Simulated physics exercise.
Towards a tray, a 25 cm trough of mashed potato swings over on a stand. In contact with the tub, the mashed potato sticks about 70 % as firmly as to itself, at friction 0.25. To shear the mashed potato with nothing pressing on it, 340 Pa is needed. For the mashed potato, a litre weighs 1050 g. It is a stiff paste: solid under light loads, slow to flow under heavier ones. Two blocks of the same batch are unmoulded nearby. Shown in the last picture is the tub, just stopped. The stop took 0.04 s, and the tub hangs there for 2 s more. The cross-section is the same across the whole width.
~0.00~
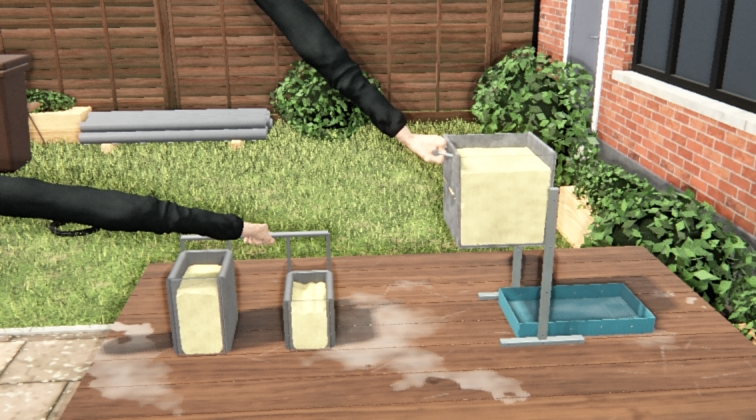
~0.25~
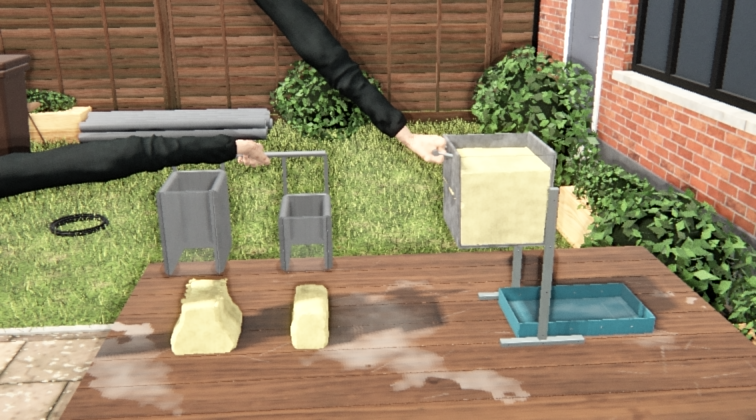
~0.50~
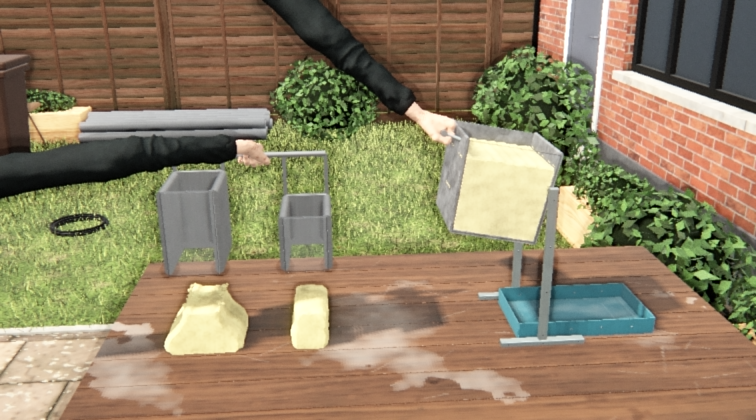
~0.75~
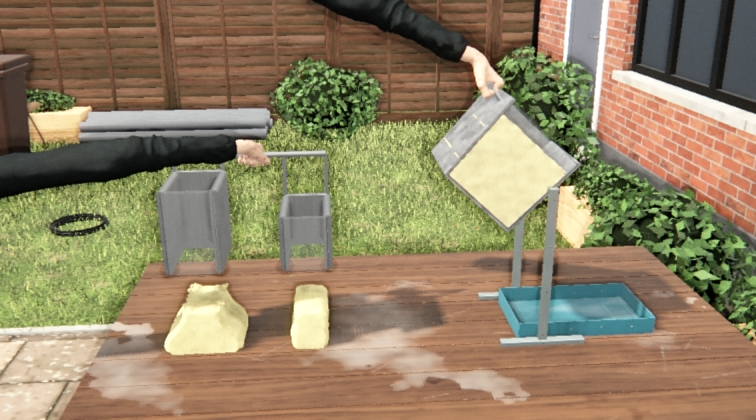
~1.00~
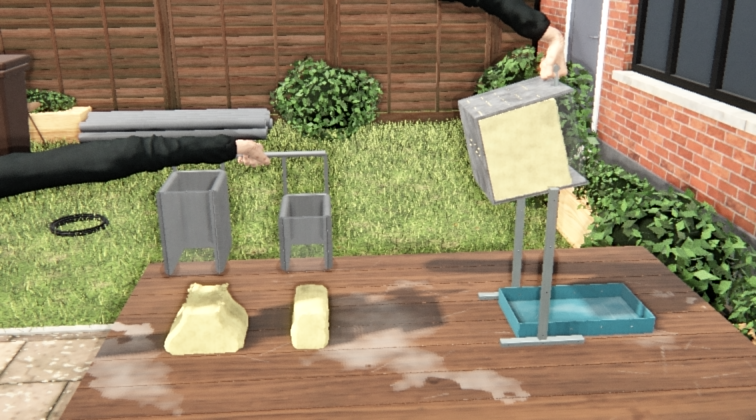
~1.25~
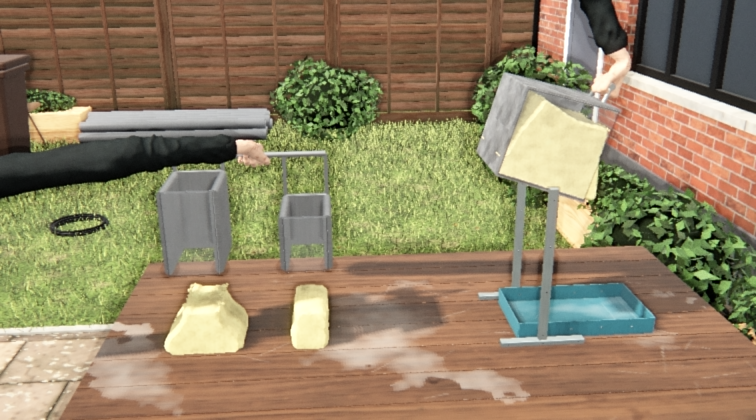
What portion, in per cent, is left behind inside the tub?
The portion left inside is around 0 %.
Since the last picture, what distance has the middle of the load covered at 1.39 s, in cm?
I'd put the distance at about 10 centimetres.
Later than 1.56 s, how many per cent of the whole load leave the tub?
Roughly 30 per cent of the load.
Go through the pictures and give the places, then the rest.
Handle-side rim at (461, 156), tilt 0 degrees; crest of the mashed potato at (539, 169); block heights 19 cm, 12 cm (left to right), in the first picture.
Handle-side rim at (461, 156), tilt 0 degrees; crest of the mashed potato at (539, 169); block heights 15 cm, 12 cm (left to right), in the second picture.
Handle-side rim at (470, 140), tilt 11 degrees; crest of the mashed potato at (475, 158); block heights 13 cm, 12 cm (left to right), in the third picture.
Handle-side rim at (515, 102), tilt 43 degrees; crest of the mashed potato at (507, 119); block heights 13 cm, 12 cm (left to right), in the fourth picture.
Handle-side rim at (573, 92), tilt 76 degrees; crest of the mashed potato at (550, 101); block heights 13 cm, 12 cm (left to right), in the fifth picture.
Handle-side rim at (619, 113), tilt 107 degrees; crest of the mashed potato at (549, 103); block heights 13 cm, 12 cm (left to right), in the sixth picture.
After 1.39 s, the tub is at 107 degrees and holds 60 %.
After 1.56 s, the tub is at 107 degrees and holds 29 %.
After 1.73 s, the tub is at 107 degrees and holds 20 %.
After 1.90 s, the tub is at 107 degrees and holds 12 %.
After 3.25 s, the tub is at 107 degrees and holds 0 %.
